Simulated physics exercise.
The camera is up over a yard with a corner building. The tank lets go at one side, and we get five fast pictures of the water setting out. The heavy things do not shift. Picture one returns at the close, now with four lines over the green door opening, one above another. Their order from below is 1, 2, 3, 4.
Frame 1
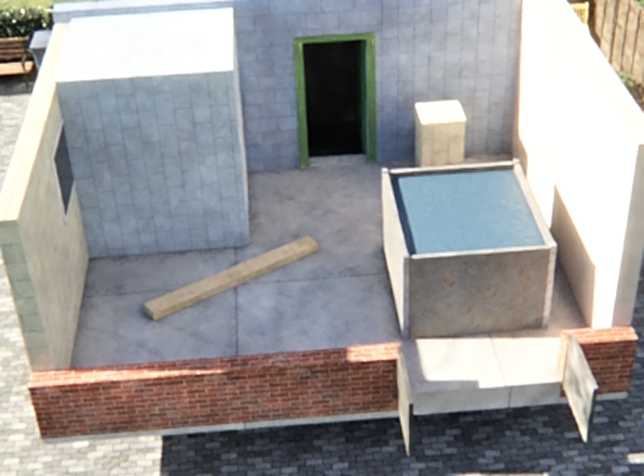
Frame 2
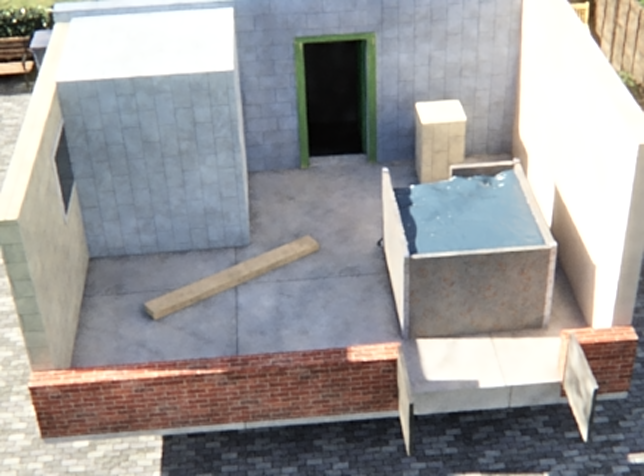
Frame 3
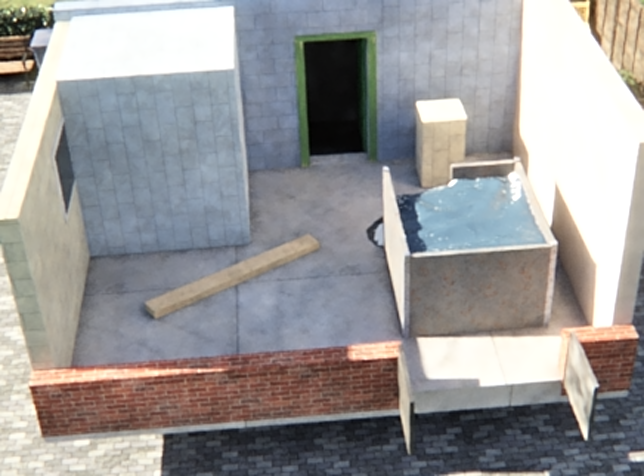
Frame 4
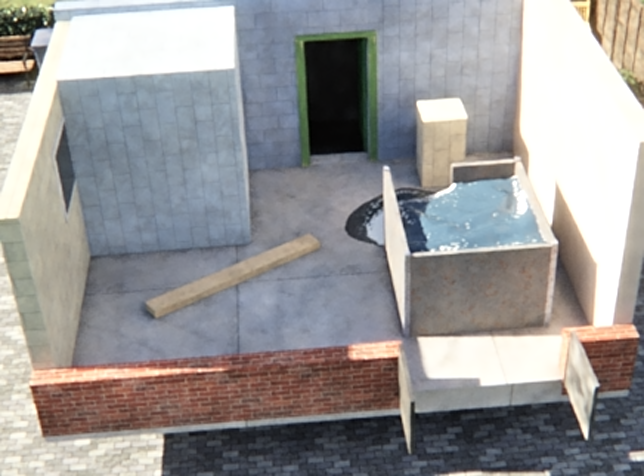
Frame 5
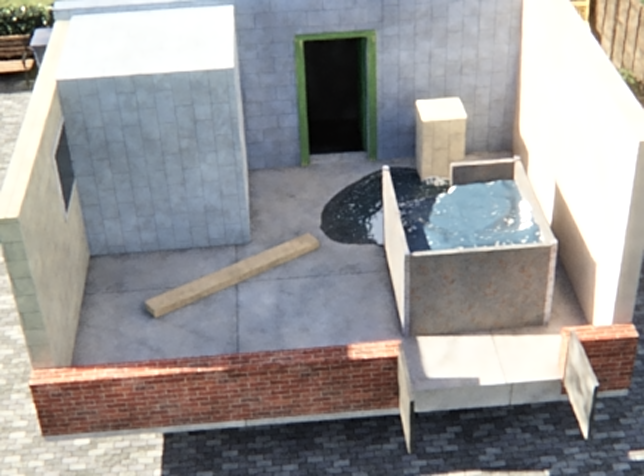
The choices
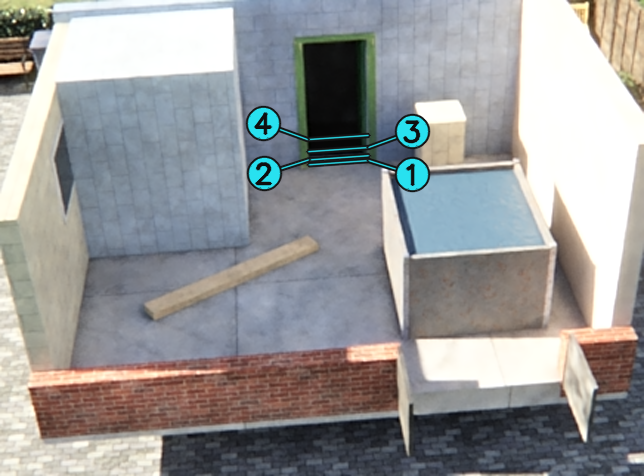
Walled yard with a green doorway and a wooden plank, water churning in a square tank and spreading across the floor behind it.
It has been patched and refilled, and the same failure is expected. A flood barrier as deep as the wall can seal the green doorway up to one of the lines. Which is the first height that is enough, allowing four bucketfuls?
It is 4.
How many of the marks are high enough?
One of them.
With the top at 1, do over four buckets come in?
Yes, it does.
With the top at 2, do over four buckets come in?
Yes, it does.
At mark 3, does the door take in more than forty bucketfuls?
No, it does not.
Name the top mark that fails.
That is mark 3.
In cyan, 1 at (338, 162); 2 at (338, 157); 3 at (338, 149); 4 at (338, 137); from the bottom up 1, 2, 3, 4.
Choosing 1, dozens of bucketfuls pour in.
Choosing 2, dozens of bucketfuls pour in.
Choosing 3, some 15 bucketfuls get in.
Choosing 4, a splash gets over, under a bucket.
